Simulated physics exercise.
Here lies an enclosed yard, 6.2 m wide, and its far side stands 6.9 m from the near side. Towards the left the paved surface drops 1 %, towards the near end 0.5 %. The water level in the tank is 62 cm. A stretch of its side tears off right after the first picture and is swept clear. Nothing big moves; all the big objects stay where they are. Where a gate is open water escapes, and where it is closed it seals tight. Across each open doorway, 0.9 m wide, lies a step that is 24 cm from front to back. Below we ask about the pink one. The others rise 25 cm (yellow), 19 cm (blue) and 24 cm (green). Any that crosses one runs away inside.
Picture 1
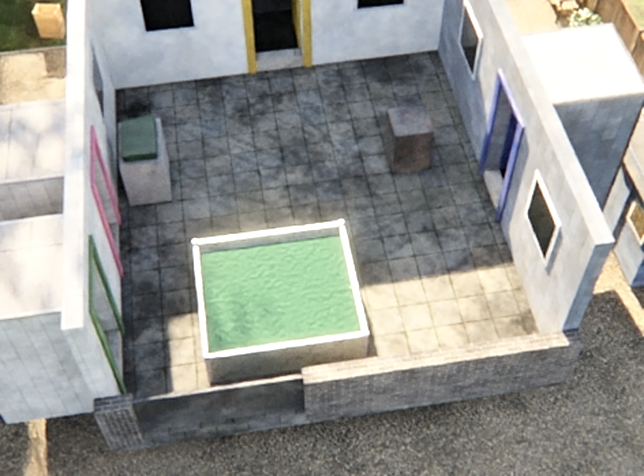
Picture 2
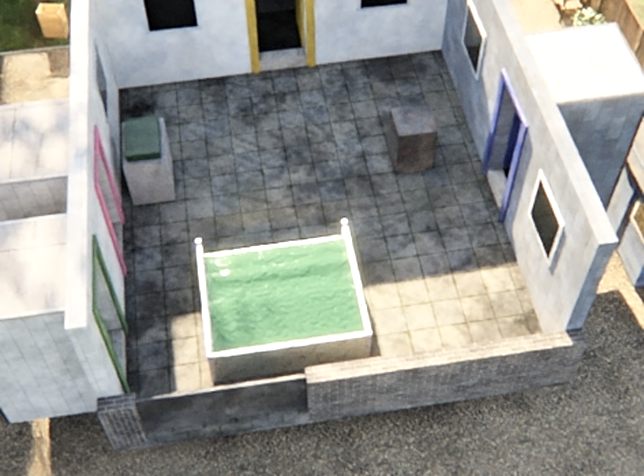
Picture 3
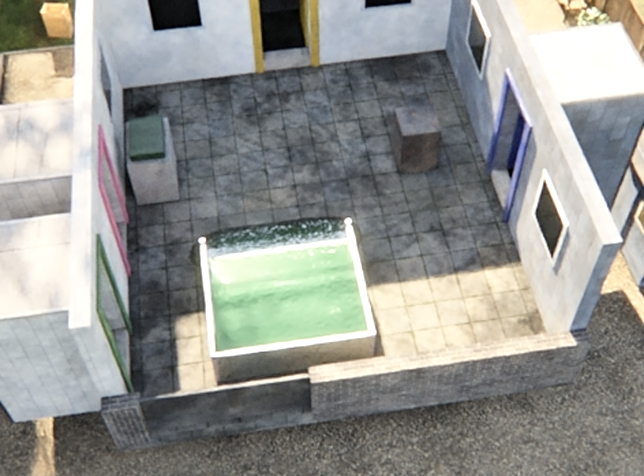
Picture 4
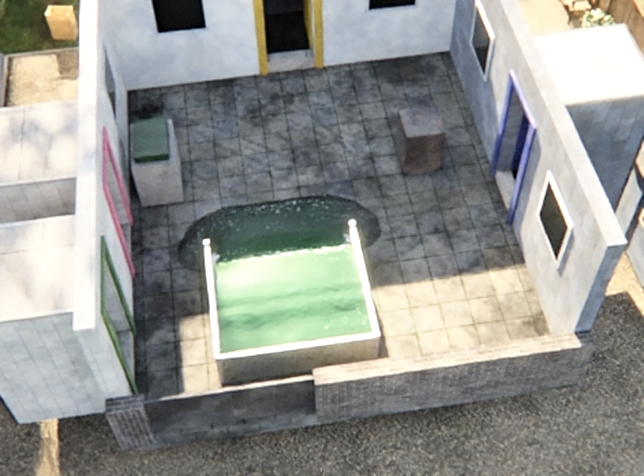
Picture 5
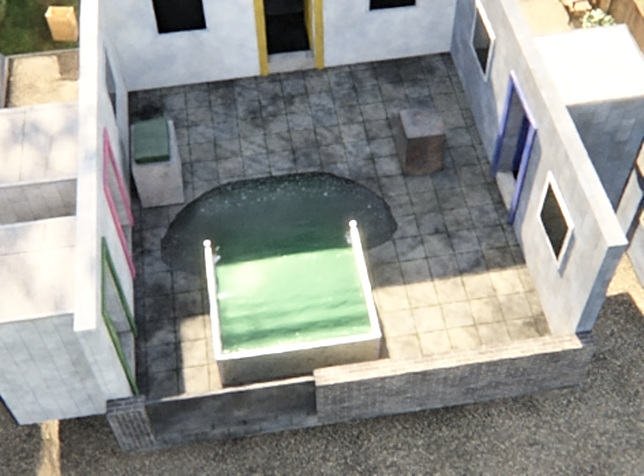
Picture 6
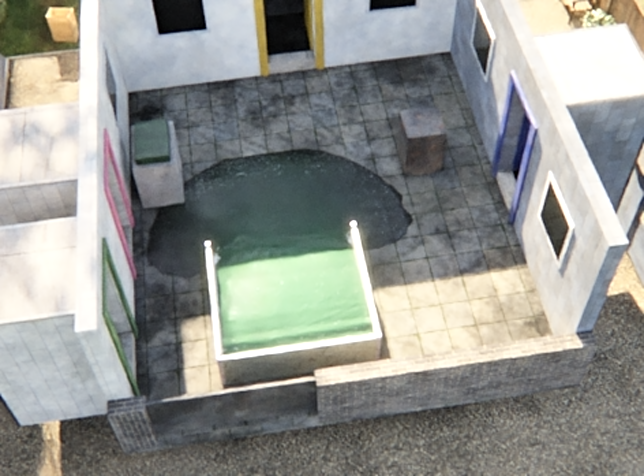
To begin with, a square tank of green water stands whole and still in a walled, paved yard with pink, green, blue and yellow door surrounds. Then its far side is gone, and water pours out over the paving, spreading in a widening dark, rounded pool toward the back and both sides.
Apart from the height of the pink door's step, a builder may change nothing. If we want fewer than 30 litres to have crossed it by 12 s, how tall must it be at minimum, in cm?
It needs to be roughly 6 cm tall.
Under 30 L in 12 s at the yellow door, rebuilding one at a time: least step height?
For yellow: Close to 18 cm.
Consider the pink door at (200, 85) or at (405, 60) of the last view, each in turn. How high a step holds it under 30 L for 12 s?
Roughly 22 and 9.5 cm.
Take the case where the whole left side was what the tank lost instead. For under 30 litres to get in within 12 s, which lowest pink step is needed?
About 16 cm.
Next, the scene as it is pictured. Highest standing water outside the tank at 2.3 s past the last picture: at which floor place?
About (138, 92).
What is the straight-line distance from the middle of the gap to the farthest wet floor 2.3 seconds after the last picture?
Close to 5.8 metres, I'd say.
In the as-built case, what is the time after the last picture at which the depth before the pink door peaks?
I'd say near 4.0 seconds.
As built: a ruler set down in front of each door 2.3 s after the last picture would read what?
Centimetres: Yellow = 23, pink = 7, blue = 2, green = 0.
Then, 0.7 s after the last picture water covers 40 % of the floor, deepest (25 cm) near (257, 254); 5 cm at the pink door, 0 litres in over its 9 cm step.
Then, 2.3 s after the last picture water covers 60 % of the floor, deepest (38 cm) near (138, 92); 7 cm at the pink door, 2 litres in over its 9 cm step.
Then, 11.3 s after the last picture water covers 100 % of the floor, deepest (14 cm) near (215, 415); 10 cm at the pink door, 5 litres in over its 9 cm step.
At the pink door as built, the water peaked near 10 cm, 4.1 s after the last picture.
With a step of 5 cm, 50 litres would have come in within the 12 s; with 7 cm, 19 litres. So under 30 litres takes about 6 cm.
